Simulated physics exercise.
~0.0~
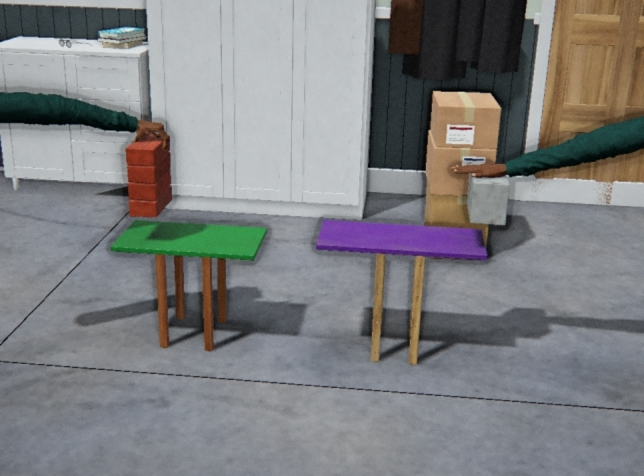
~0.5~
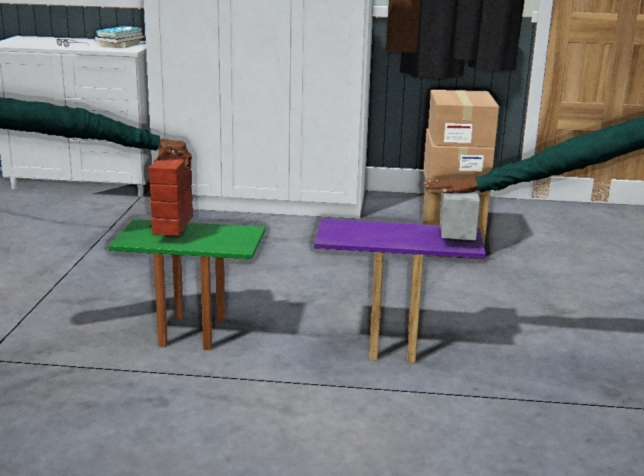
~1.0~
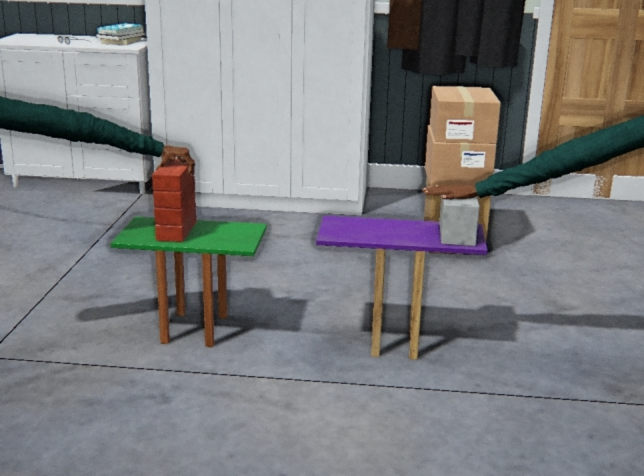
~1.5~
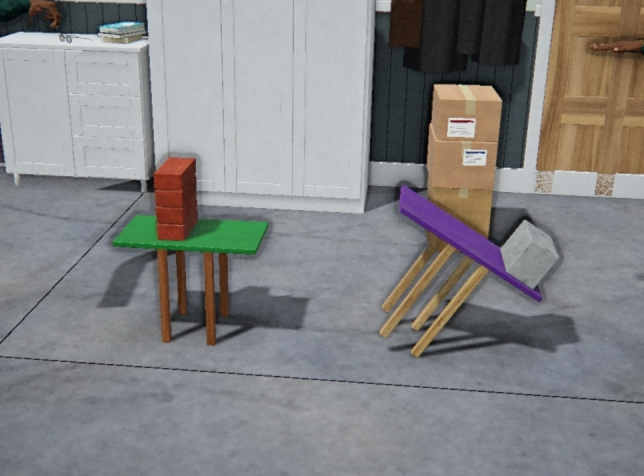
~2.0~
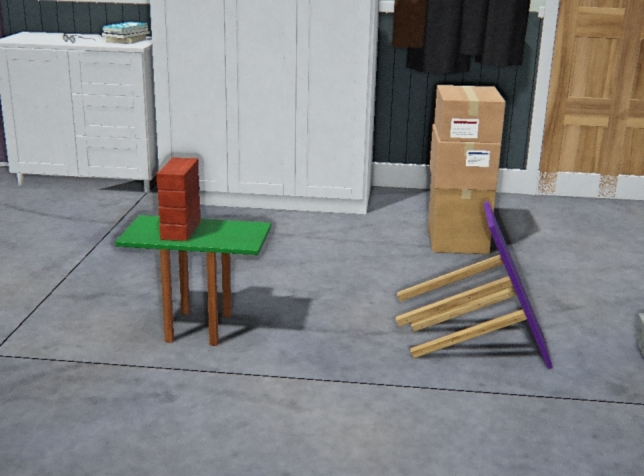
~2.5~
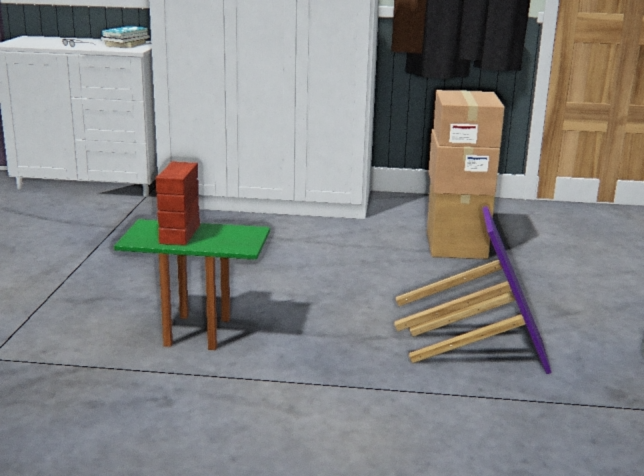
At first, two green-sleeved arms reach in from either side, one holding a stack of red bricks near a green trestle, the other a grey block near a small purple table. The hands move inward and lower the loads, the bricks toward the left of the green top and the block onto the right end of the purple one. Then the hands let go and draw back. The purple table tips to the right, and the block slides off its end. Finally, the purple table lies toppled on its side, while the green trestle stands steady under its bricks.
